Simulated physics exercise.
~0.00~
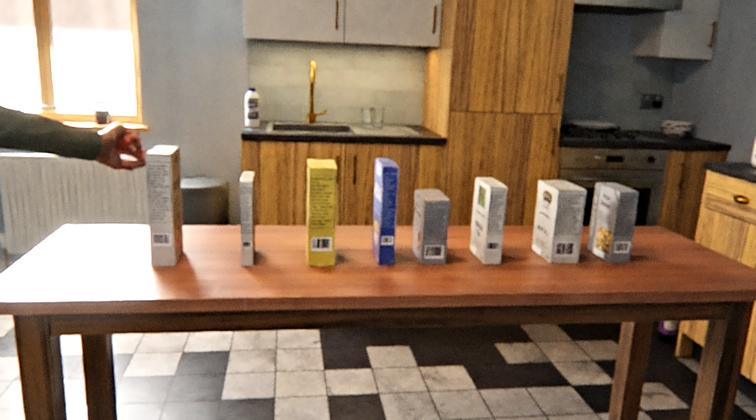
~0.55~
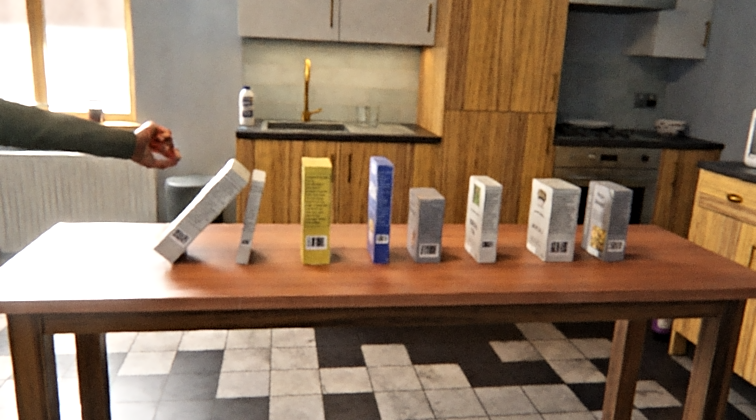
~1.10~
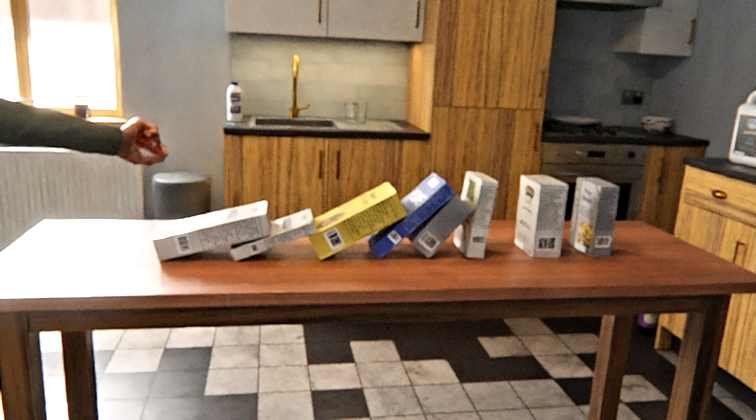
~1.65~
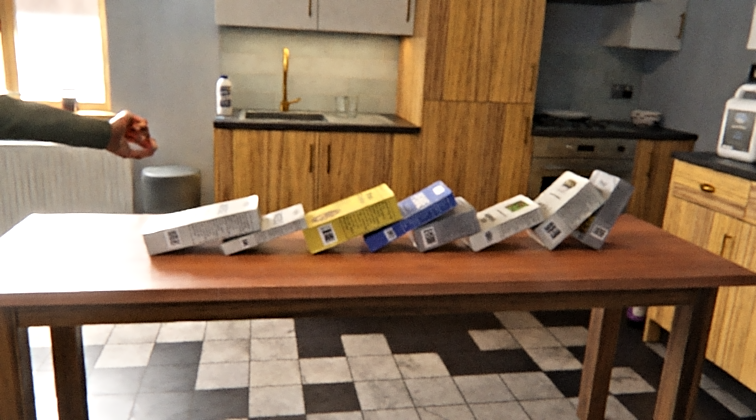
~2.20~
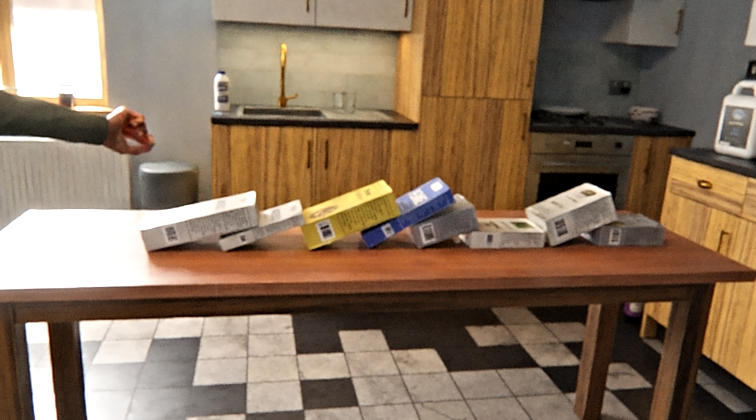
Eight upright boxes on a wooden table toppling left to right after a hand tips the first, all ending up fallen.
